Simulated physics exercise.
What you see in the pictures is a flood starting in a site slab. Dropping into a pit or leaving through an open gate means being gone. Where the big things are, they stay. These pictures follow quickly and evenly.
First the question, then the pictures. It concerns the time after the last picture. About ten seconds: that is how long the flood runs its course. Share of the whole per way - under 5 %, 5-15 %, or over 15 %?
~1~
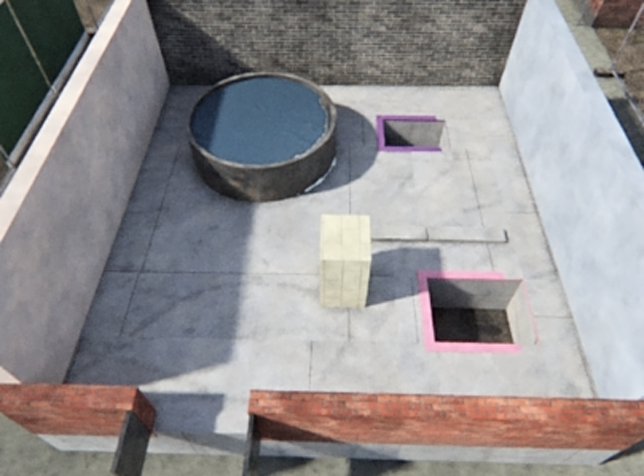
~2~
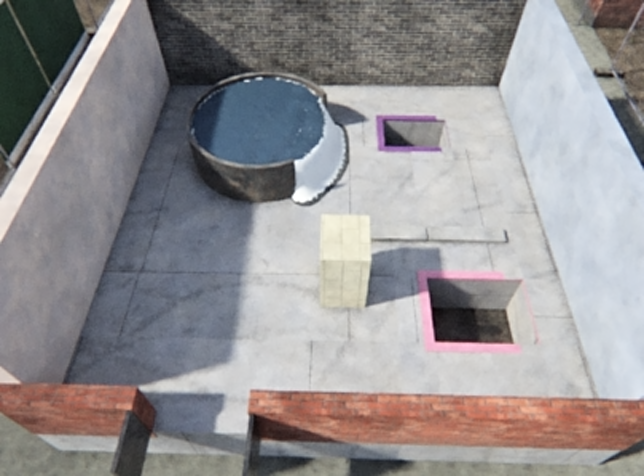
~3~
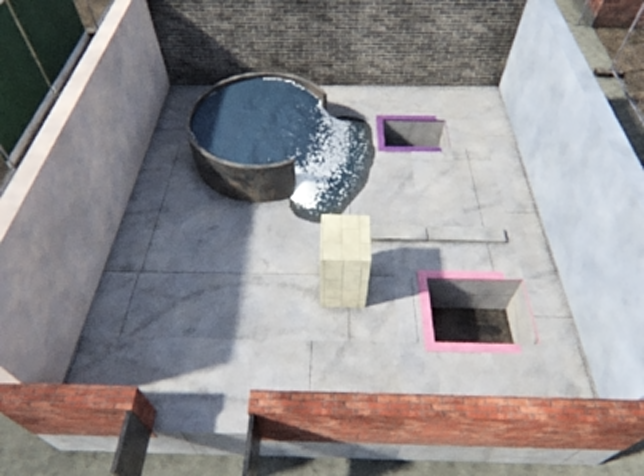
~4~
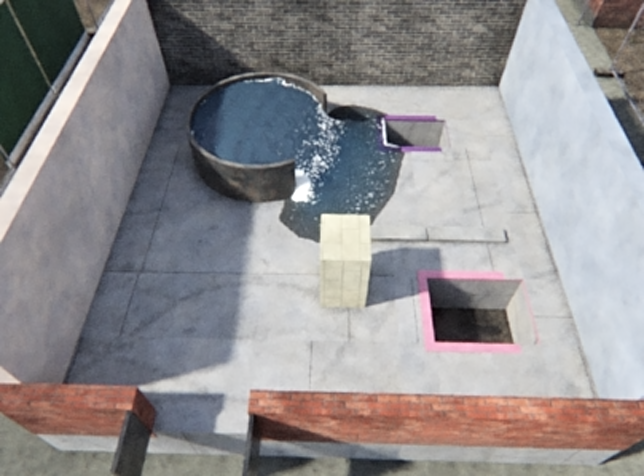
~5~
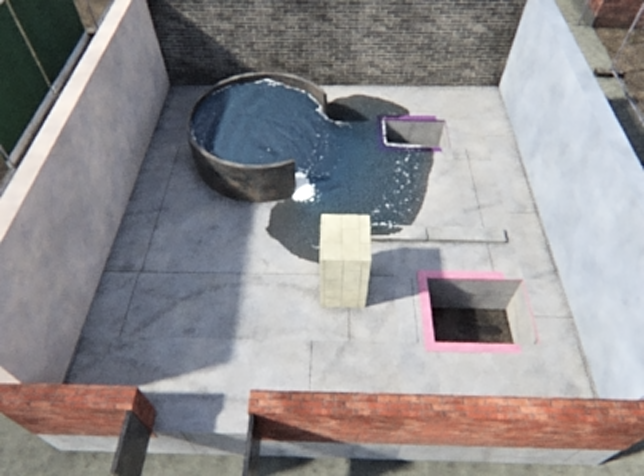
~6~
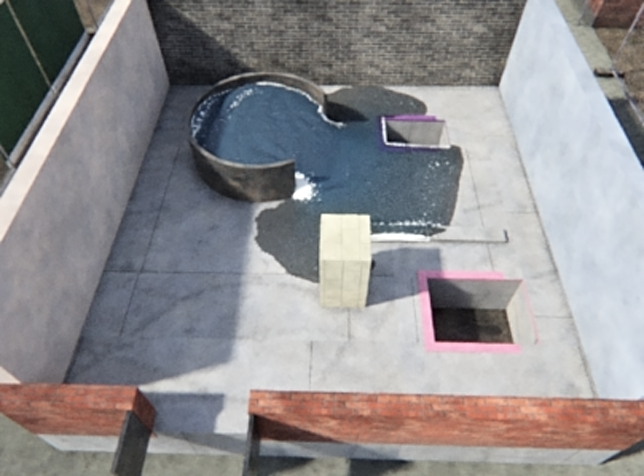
Gate: Smaller than five per cent, pink pit: Greater than fifteen per cent, purple pit: Greater than fifteen per cent.
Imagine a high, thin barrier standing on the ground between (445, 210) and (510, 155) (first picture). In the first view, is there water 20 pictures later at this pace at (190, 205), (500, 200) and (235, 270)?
Same order as asked - unsoaked, soaked, unsoaked.
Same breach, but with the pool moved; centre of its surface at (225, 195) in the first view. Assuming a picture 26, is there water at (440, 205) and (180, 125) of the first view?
So, first one soaked, second one left untouched.
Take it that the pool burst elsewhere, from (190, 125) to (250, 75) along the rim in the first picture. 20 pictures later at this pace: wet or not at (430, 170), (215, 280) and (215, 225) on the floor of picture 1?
Taking them in order, I'd say not reached, swamped and swamped.
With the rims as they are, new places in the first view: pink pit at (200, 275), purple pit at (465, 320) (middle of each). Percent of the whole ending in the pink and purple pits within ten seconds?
Split: Pink 10 %, purple 15 %.
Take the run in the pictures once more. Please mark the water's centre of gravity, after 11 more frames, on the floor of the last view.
At about (358, 175).
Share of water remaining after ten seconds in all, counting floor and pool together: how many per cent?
Estimate: 48 per cent.
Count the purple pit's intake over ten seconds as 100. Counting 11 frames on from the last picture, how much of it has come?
Around 35 in a hundred.
A moment on, water covers 35 % of the floor; the gate 0 %, the pink pit 0 %, the purple pit 7 %.
Next, water covers 40 % of the floor; the gate 0 %, the pink pit 3 %, the purple pit 12 %.
Then, water covers 45 % of the floor; the gate 0 %, the pink pit 10 %, the purple pit 17 %.
Later, water covers 70 % of the floor; the gate 0 %, the pink pit 16 %, the purple pit 25 %.
In the end, water covers 80 % of the floor; the gate 0 %, the pink pit 19 %, the purple pit 33 %.
